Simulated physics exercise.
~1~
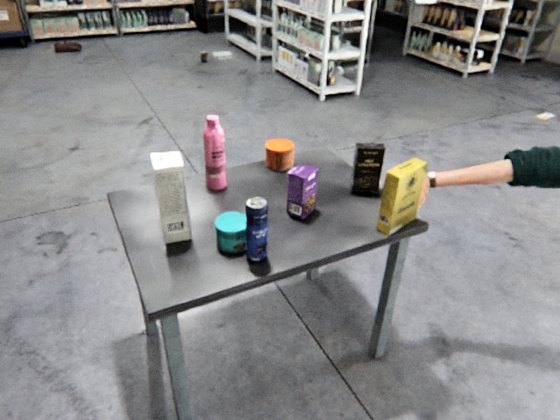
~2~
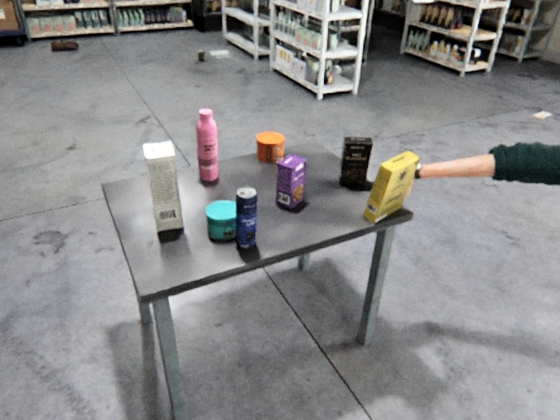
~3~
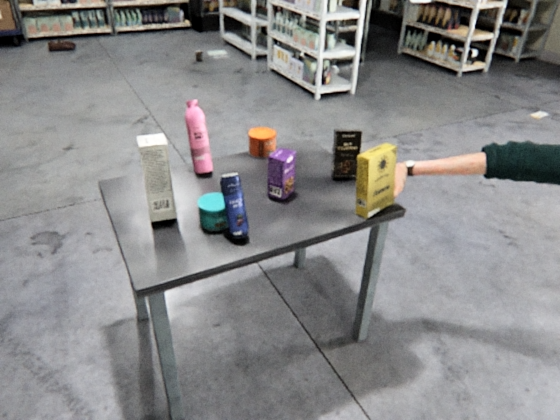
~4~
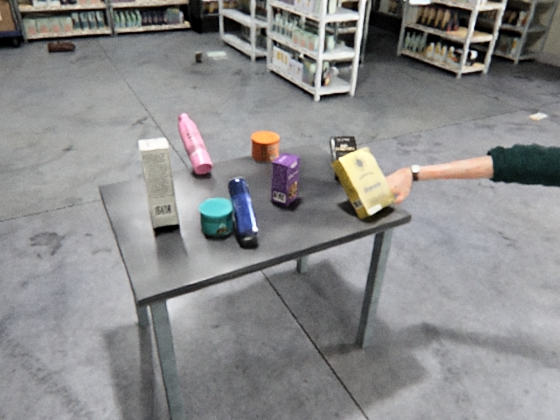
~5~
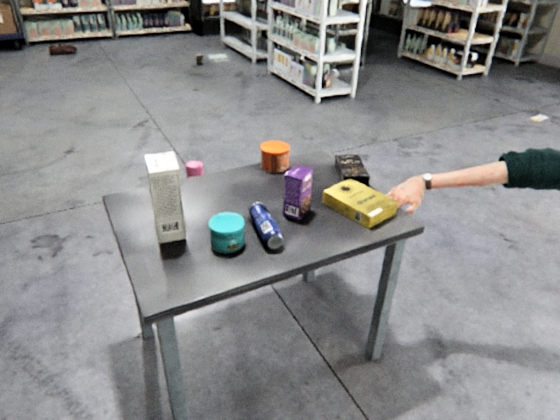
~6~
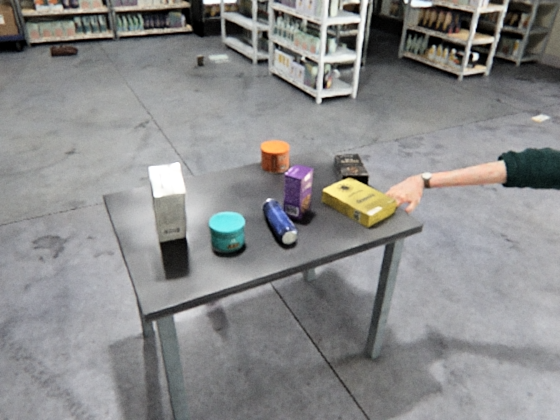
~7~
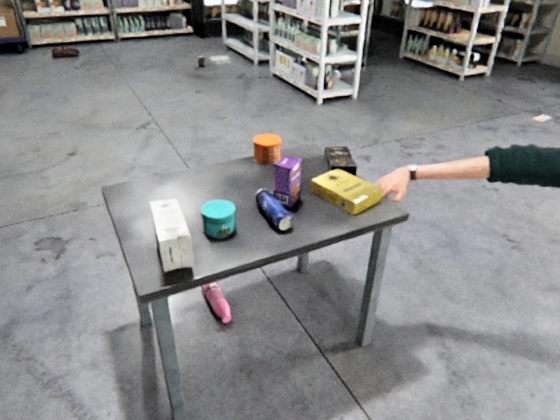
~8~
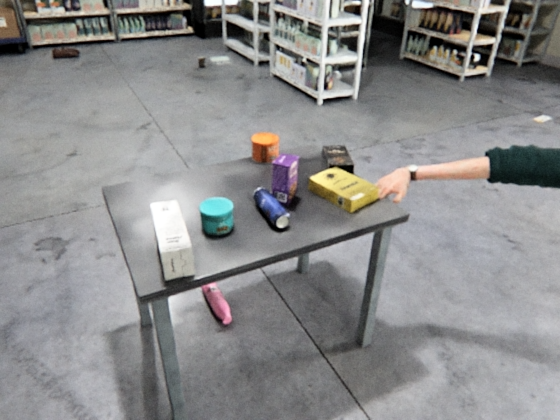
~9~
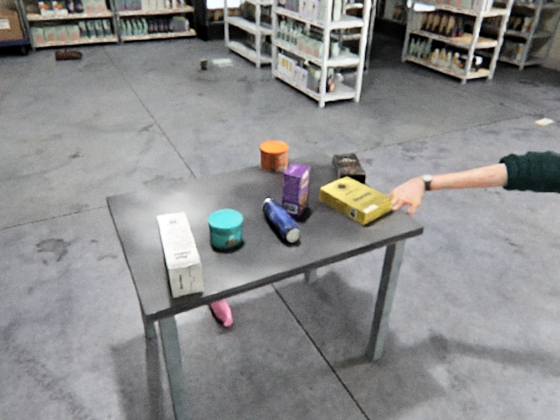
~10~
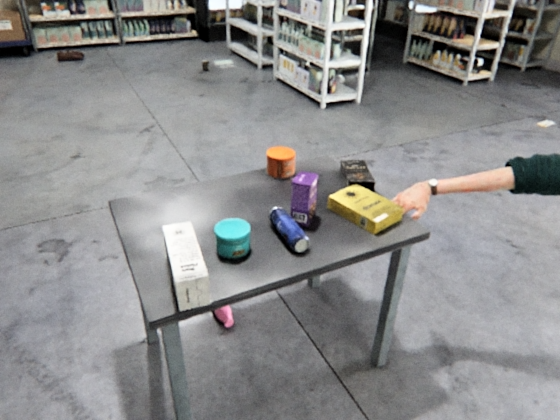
A pink bottle topples off a jolted table as a can, packets and white carton tip over.
